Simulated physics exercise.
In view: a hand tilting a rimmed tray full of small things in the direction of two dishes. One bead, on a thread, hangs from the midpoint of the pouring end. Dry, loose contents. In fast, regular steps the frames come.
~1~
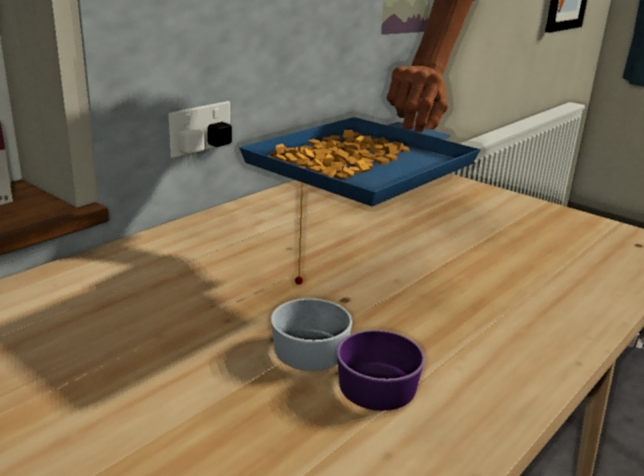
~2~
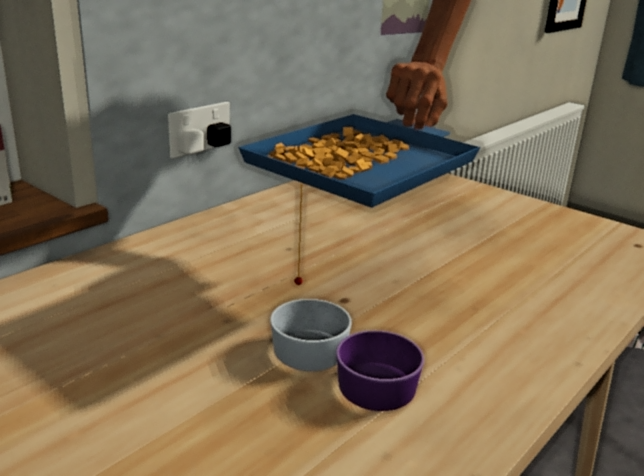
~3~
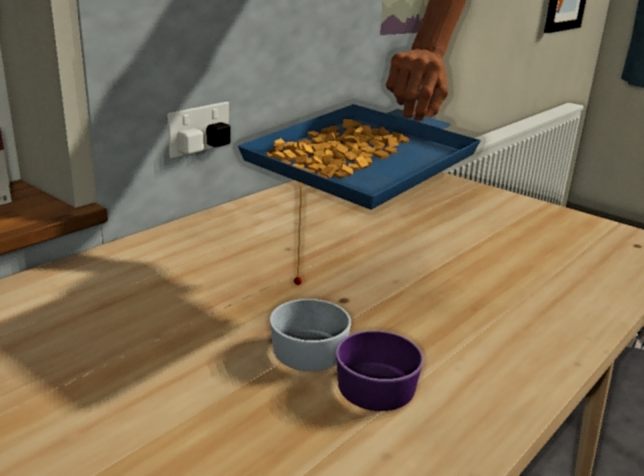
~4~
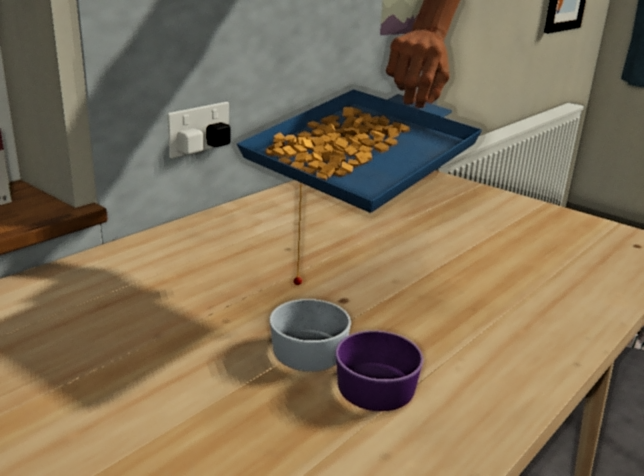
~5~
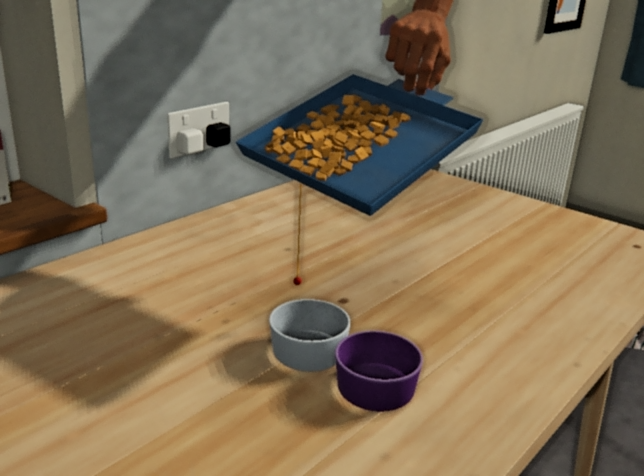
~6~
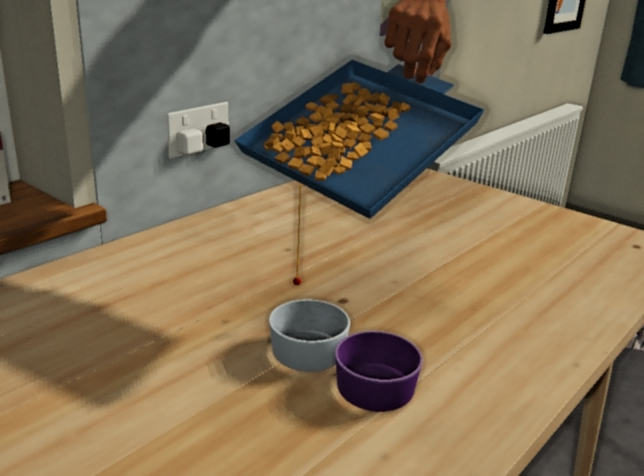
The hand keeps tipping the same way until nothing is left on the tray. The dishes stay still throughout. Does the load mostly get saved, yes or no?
Yes, most of it is saved.
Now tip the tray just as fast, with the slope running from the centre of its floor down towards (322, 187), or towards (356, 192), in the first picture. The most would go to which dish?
Well, the one to the left comes out on top first, then the one to the left.
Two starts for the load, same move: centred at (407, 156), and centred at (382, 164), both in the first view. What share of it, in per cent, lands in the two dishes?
Close to 60 and close to 70 per cent.
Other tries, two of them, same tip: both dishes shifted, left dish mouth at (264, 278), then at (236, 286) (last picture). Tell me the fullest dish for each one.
Well, the right-side one at the first spot and the right-side one at the second.
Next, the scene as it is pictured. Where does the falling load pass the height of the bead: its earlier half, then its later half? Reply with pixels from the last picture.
First close to (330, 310), next close to (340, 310).
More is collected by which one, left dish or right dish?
More winds up in the leftward dish.
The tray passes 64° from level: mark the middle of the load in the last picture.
Roughly (333, 175).
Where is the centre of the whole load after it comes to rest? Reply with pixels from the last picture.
Somewhere close to (319, 349) in the last picture.
Just after the last frame, tray tipped steeply; every one on the tray.
A moment on, tray tipped past a quarter turn; roughly a third on the tray; about a tenth in the right dish; roughly a quarter in the left dish; about a tenth outside both; roughly a quarter in the air.
Further on, tray tipped past a quarter turn; about a tenth in the right dish; roughly half in the left dish; roughly a quarter outside both; just a few in the air.
When it is over, tray tipped past a quarter turn; about a tenth in the right dish; roughly half in the left dish; roughly a quarter outside both; just a few in the air.
